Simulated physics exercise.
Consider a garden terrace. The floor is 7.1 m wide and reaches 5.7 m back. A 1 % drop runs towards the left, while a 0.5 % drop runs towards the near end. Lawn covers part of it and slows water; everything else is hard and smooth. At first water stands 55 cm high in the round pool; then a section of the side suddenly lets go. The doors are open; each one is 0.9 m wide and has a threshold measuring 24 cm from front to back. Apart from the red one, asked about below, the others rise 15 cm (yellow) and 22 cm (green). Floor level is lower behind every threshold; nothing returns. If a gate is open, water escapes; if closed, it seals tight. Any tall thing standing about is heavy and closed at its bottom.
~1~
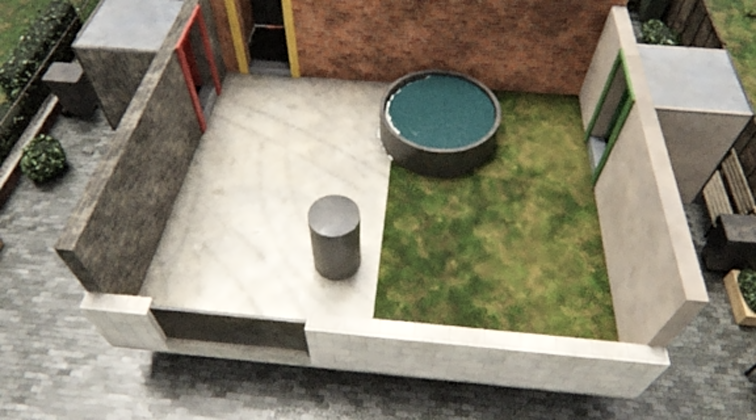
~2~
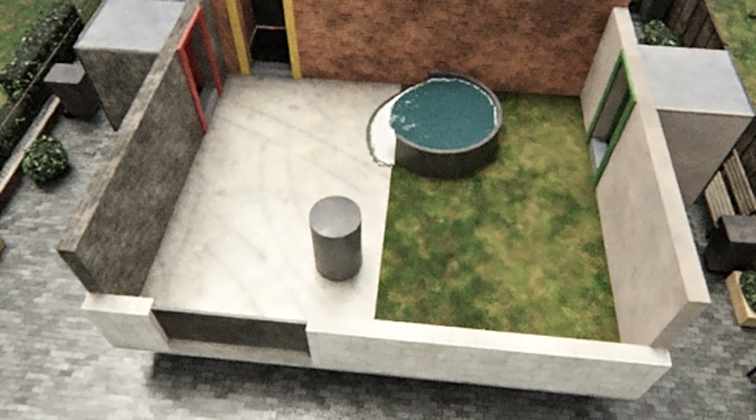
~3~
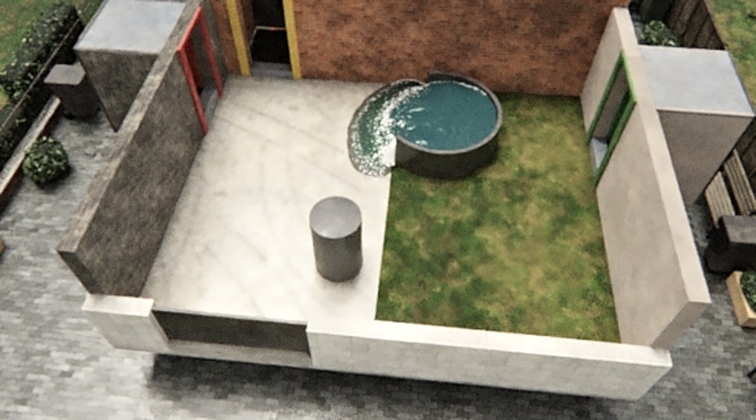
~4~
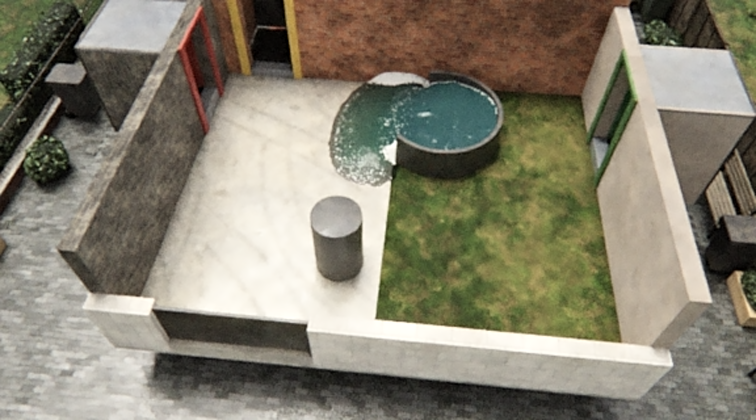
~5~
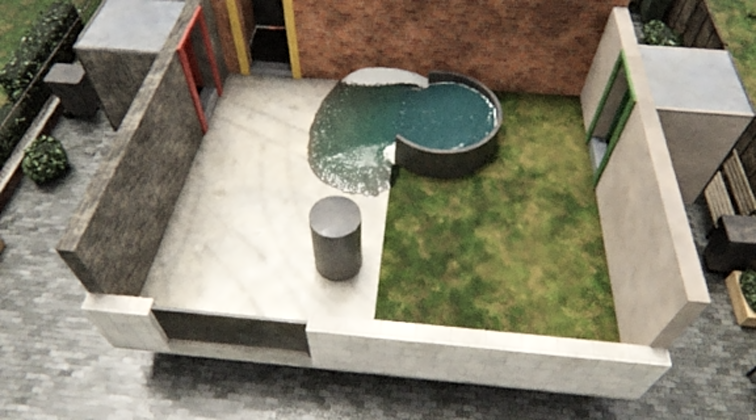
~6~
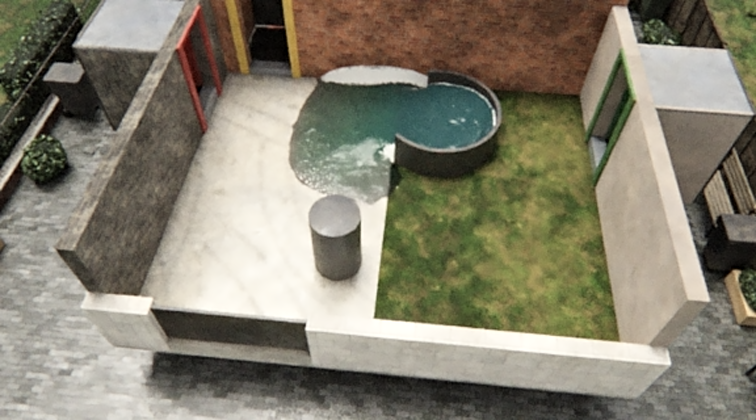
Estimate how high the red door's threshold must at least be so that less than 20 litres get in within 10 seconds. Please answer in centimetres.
I would say at least 27 cm.
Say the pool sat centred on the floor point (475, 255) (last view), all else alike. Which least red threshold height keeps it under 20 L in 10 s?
You'd need some 12.0 cm.
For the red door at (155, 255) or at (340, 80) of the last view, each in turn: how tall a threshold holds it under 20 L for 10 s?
Roughly 9.5 cm for the first and 11.5 cm for the second.
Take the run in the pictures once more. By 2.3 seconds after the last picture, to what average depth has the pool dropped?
Around 11 cm deep on average.
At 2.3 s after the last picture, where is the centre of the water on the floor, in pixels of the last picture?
(301, 134) or so.
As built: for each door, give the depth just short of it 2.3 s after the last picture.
Depth at red 27 cm, at yellow 16 cm, at green 0 cm.
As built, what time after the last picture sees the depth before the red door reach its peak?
I'd say near 1.4 seconds.
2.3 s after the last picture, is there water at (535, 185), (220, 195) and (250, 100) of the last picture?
Point by point, the first is spared, the second awash and the third awash.
Then, 0.7 s after the last picture water covers 30 % of the floor, deepest (24 cm) near (385, 86); it has not reached the red door.
Then, 2.3 s after the last picture water covers 40 % of the floor, deepest (28 cm) near (218, 99); 27 cm at the red door, 22 litres in over its 26 cm threshold.
Then, 9.3 s after the last picture water covers 85 % of the floor, deepest (12 cm) near (129, 324); 5 cm at the red door, 24 litres in over its 26 cm threshold.
At the red door as built, the water peaked near 35 cm, 1.3 s after the last picture.
Run again over the same 10 s with other heights there, 36 litres in over 24 cm, 5 litres over 32 cm. The limit of 20 litres is kept from about 27 cm up.
